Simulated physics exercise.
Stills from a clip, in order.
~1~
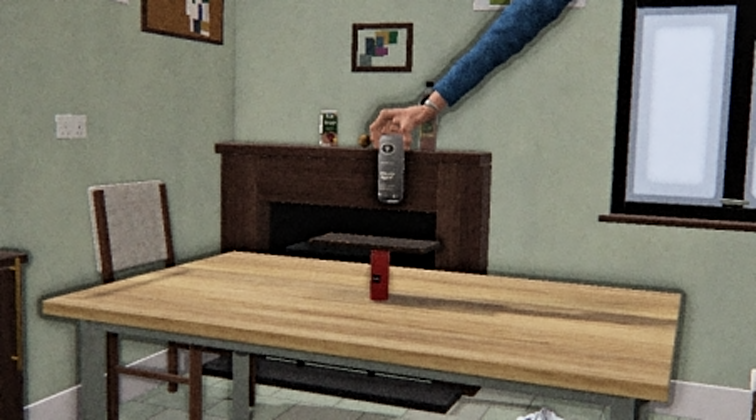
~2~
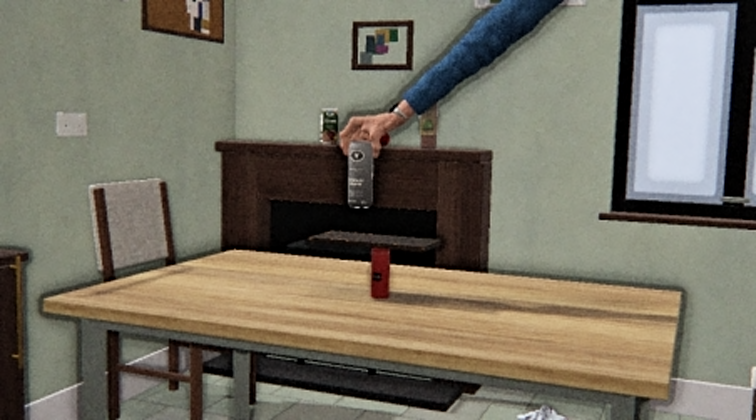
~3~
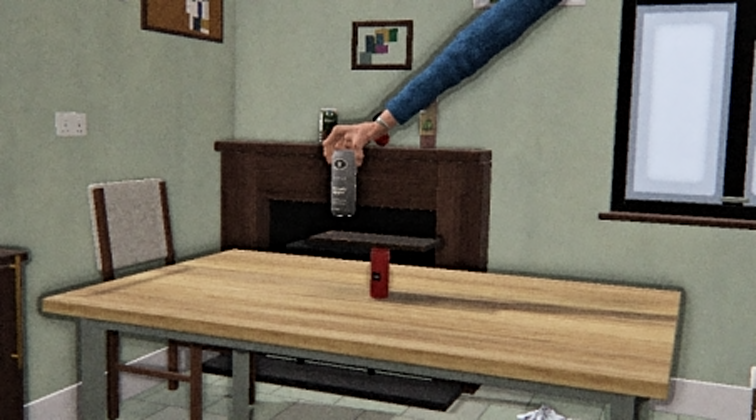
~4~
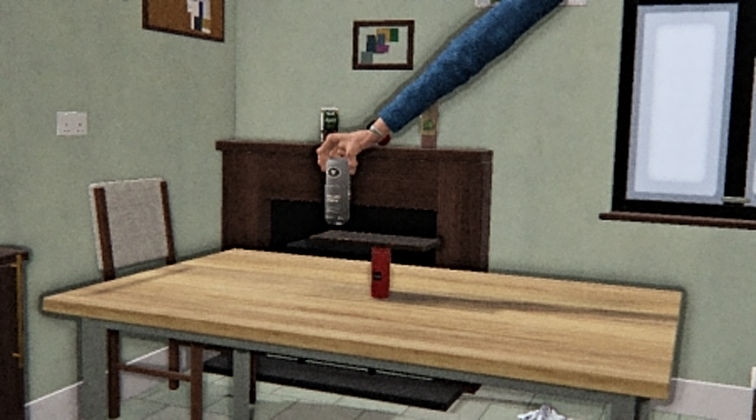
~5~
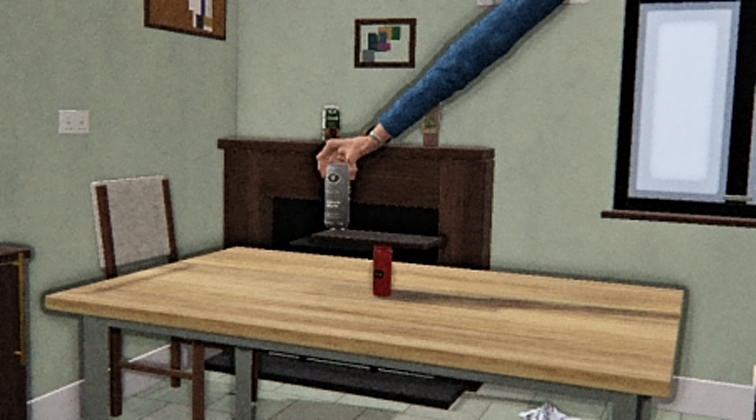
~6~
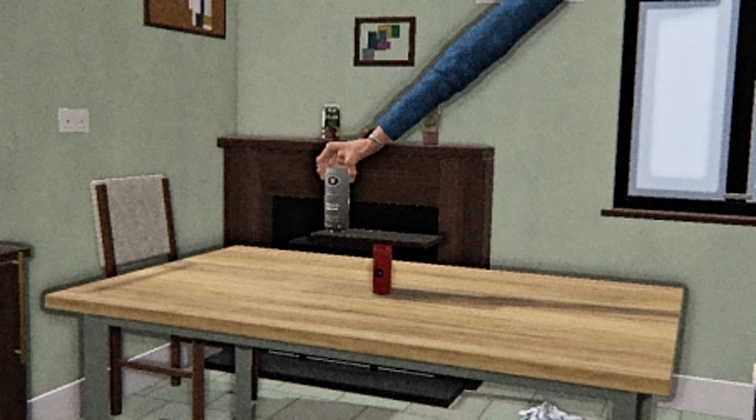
A hand in a blue sleeve, gripping a grey can, moved a short way left and down above a wooden table, then slowed almost to stillness, while a red can stood on the tabletop.
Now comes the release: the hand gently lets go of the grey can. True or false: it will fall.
True.
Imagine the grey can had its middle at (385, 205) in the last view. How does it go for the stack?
Well, it survives then.
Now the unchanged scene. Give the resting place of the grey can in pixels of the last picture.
I'd say around (296, 272) in the last view.
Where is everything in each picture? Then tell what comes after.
The first picture shows on its way; grey can (391, 168); black board (375, 243).
The second picture shows on its way; grey can (361, 174); black board (375, 241).
The third picture shows on its way; grey can (344, 183); black board (375, 241).
The fourth picture shows on its way; grey can (338, 191); black board (376, 240).
The fifth picture shows on its way; grey can (337, 196); black board (377, 239).
The sixth picture shows in place under the hand; grey can (337, 199); black board (377, 237).
Then, 0.40 s on from there, grey can now fallen; black board turned 59° from how it was put.
Then, 0.80 s on from there, black board and red shaker now fallen.
In the end, fallen, grey can, black board and red shaker. At the end, from the last picture's camera, grey can near (296, 272). The stack loses its balance.
